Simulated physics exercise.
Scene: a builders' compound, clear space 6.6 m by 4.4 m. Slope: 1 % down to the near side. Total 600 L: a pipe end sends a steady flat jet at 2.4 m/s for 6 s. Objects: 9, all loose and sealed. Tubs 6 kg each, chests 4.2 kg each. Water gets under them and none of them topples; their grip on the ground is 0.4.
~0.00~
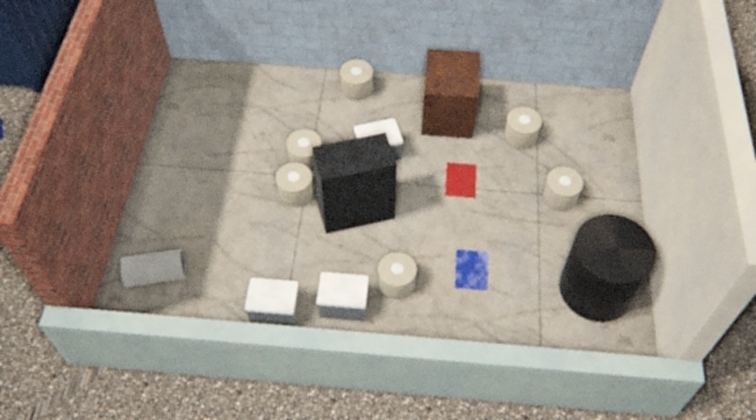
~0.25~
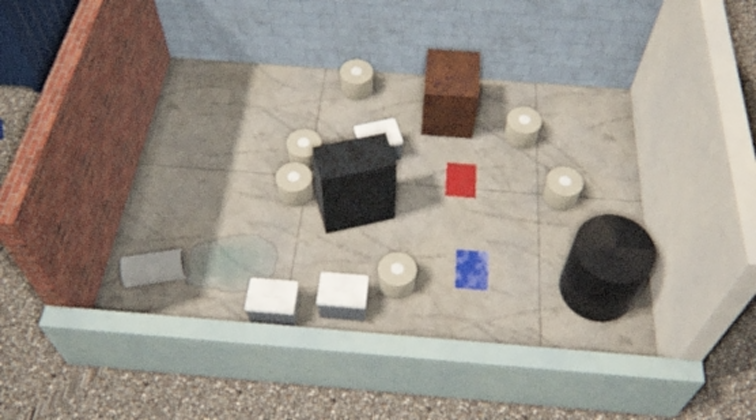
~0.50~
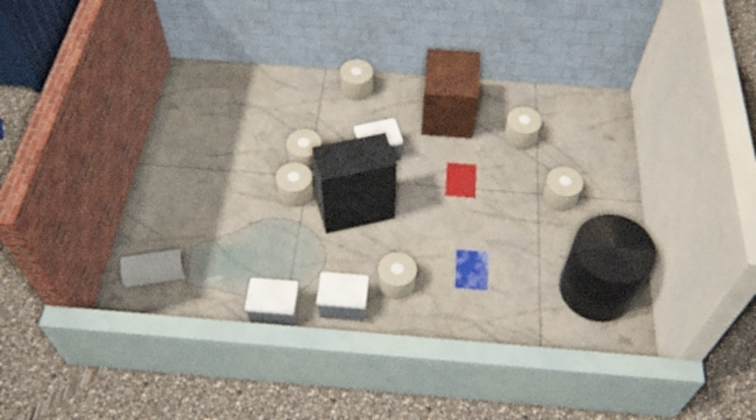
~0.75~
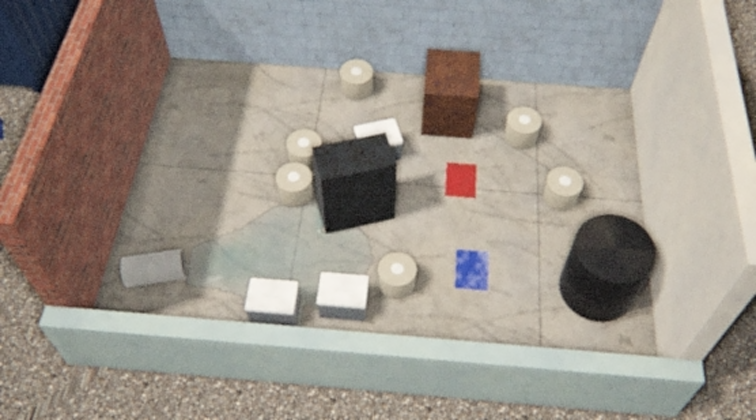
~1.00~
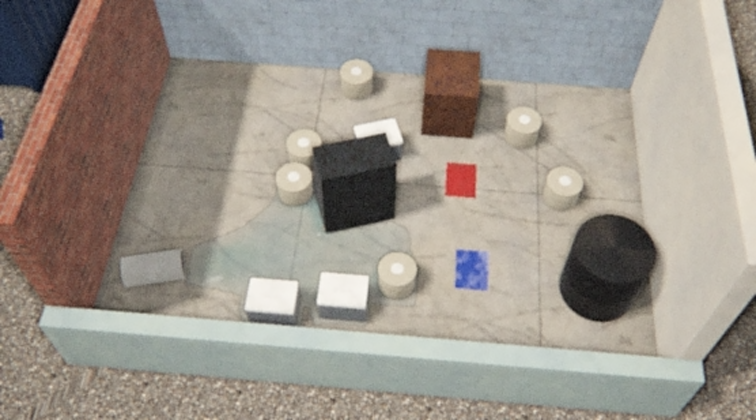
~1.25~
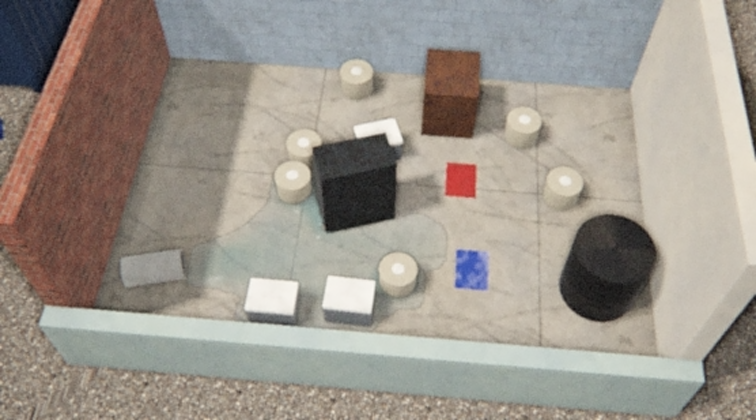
To begin with, a walled yard holds pale round tubs, white chests, a tall black block, a brown box and a black cylinder, its floor dry. Water then spreads rightward from the grey pipe at lower left, thinly widening around the black block, and finally one front white chest shifts very slightly right.
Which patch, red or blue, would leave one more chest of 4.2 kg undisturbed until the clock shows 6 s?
The red patch.
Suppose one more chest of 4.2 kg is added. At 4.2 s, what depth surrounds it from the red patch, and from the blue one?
In turn 1 and 6 cm.
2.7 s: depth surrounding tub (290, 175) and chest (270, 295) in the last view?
Some 2 cm at the first, some 1 cm at the second.
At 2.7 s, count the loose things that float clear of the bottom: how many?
Total: 1.
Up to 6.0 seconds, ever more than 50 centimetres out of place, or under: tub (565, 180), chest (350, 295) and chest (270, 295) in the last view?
Taking them in order, the first is within the mark, the second beyond the mark and the third within the mark.
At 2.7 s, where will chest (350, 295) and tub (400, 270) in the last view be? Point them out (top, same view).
Near (395, 328) and (501, 296).
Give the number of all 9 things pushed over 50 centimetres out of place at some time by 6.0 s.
Count: 3.
After 1.8 s on red it would be 0 cm off in 0 cm of water; on blue it would be 0 cm off in 1 cm of water.
After 2.7 s on red it would be 0 cm off in 0 cm of water; on blue it would be 63 cm off in 2 cm of water.
After 4.2 s on red it would be 0 cm off in 1 cm of water; on blue it would be 112 cm off in 6 cm of water.
After 6.0 s on red it would be 0 cm off in 1 cm of water; on blue it would be 178 cm off in 10 cm of water.
